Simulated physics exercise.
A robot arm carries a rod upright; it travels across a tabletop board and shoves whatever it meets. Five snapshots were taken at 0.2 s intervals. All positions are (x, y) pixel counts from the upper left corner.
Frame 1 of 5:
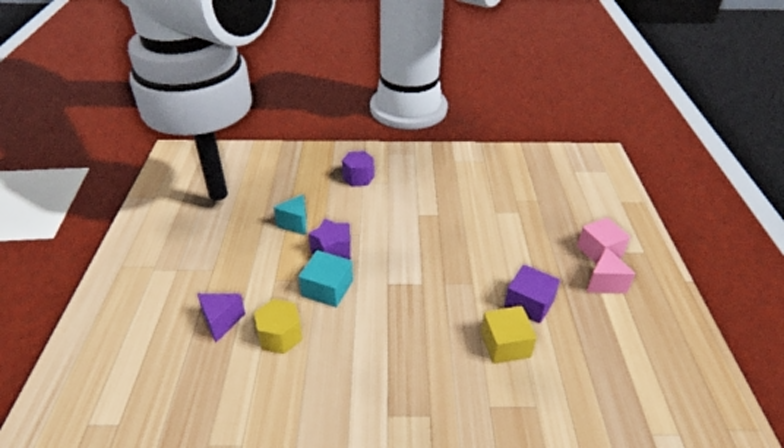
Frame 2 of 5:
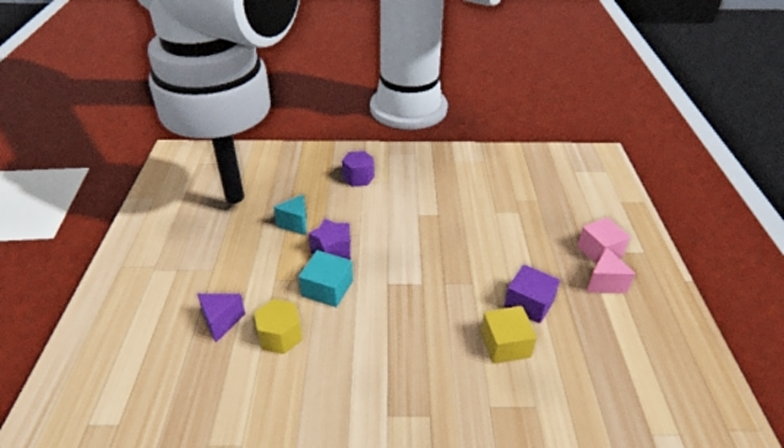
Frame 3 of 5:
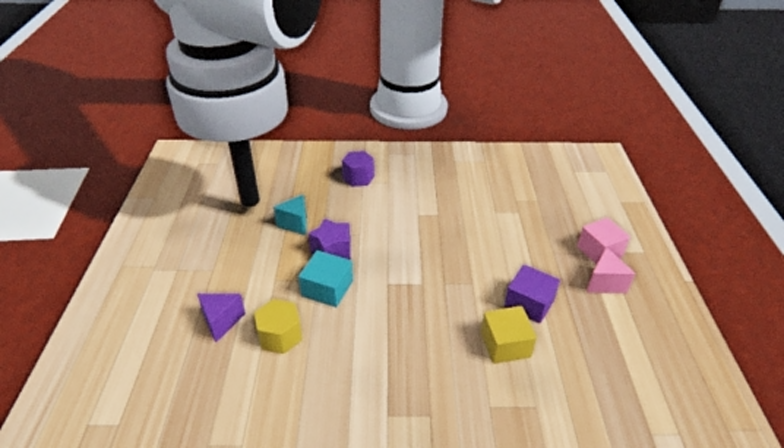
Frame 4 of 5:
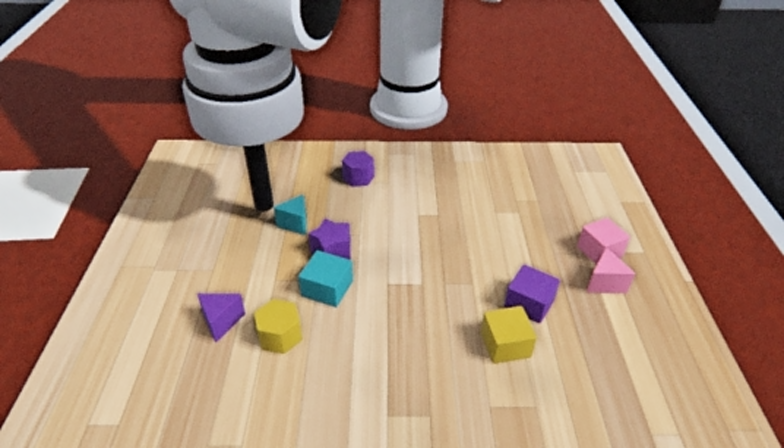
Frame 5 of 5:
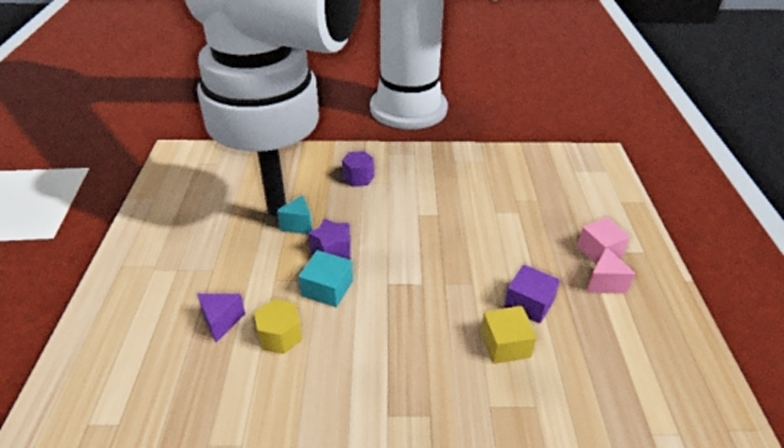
A robot arm moves its black rod rightward across the board to the turquoise triangular piece.
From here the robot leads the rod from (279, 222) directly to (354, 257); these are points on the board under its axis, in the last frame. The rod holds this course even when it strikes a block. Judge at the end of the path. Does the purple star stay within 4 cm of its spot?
No, that is not how it ends up.
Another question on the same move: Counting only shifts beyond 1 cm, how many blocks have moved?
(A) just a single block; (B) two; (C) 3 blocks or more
Choice B: Two.
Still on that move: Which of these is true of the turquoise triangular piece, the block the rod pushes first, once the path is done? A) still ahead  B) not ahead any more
Answer: B.
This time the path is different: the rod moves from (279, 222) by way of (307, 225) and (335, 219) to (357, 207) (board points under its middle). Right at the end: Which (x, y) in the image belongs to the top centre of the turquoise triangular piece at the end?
Around (346, 210).
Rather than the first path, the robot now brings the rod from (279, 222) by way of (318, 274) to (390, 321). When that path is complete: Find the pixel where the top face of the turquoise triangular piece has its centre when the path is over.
That would be at about pixel (311, 215).
What follows on the original path. One third of the way, rod at (302, 223); turquoise triangular piece at (322, 212), turned 50° anticlockwise.
Two thirds of the way, rod at (328, 234); turquoise triangular piece at (340, 213), turned 80° anticlockwise; purple star at (346, 238), turned 20° clockwise.
At the end, rod at (354, 247); turquoise triangular piece at (342, 213), turned 90° anticlockwise; turquoise square block unmoved; purple star at (371, 251), turned 15° clockwise.
